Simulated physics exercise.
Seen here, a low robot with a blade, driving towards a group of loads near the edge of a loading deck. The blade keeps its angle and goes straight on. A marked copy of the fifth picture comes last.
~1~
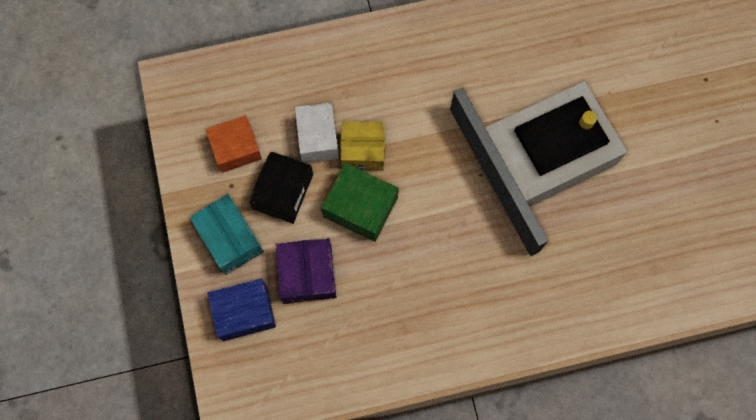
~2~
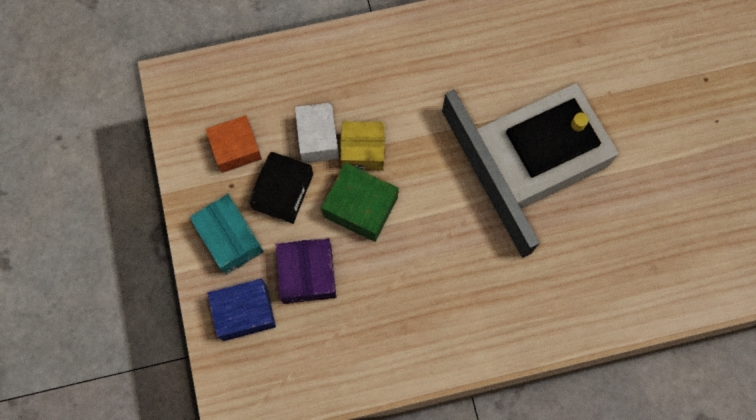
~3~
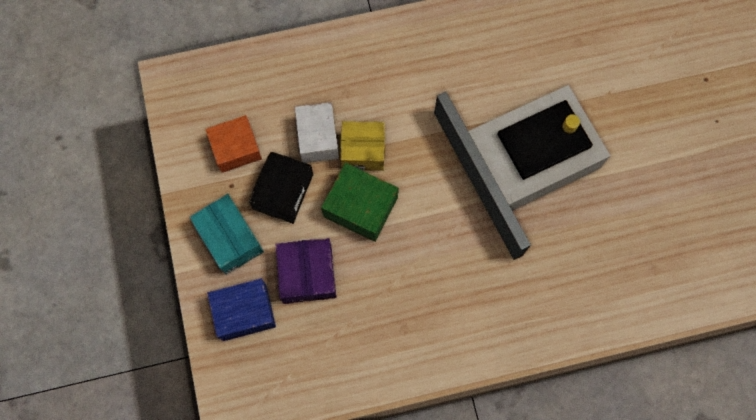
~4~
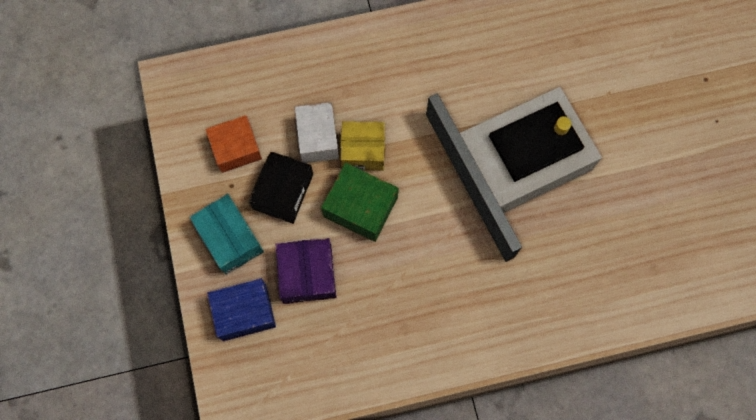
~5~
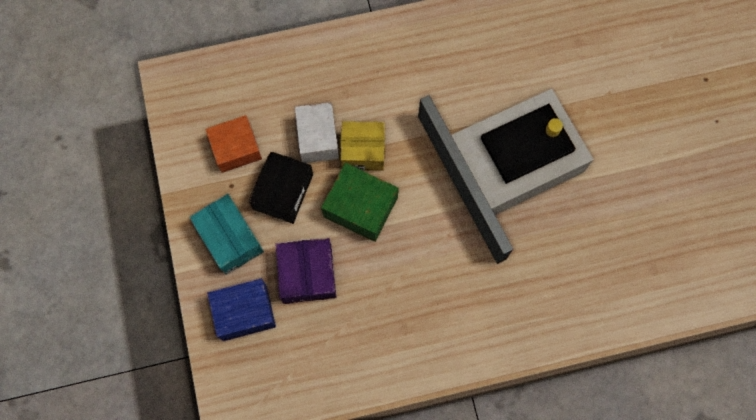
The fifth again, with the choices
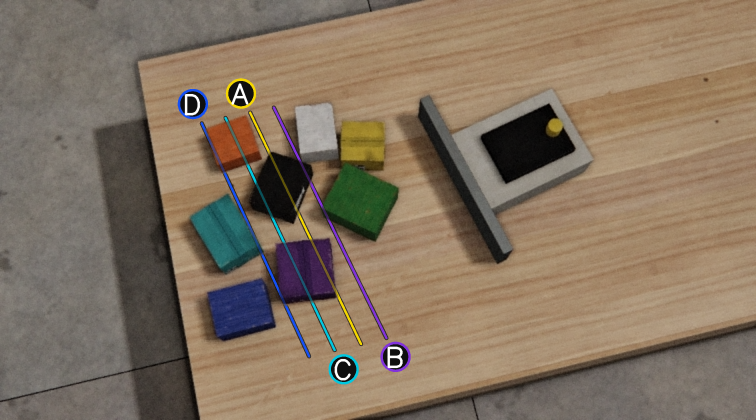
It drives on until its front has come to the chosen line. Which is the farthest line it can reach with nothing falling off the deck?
It should halt at C.
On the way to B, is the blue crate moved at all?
By then, no.
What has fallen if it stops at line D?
The turquoise box goes over.
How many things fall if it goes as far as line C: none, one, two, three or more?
The count is none.
On the copy, A at (303, 224); B at (328, 219); C at (278, 230); D at (253, 236).
On C. First, robot (456, 160); white crate (295, 134); yellow parcel (337, 151).
Then, robot (388, 176); turquoise box (204, 248); orange crate (217, 144).
Finally, robot (337, 187); turquoise box (183, 263); black box (192, 203); nothing has fallen.
By contrast, A is safe but short; B is safe but short; D drops the turquoise box.
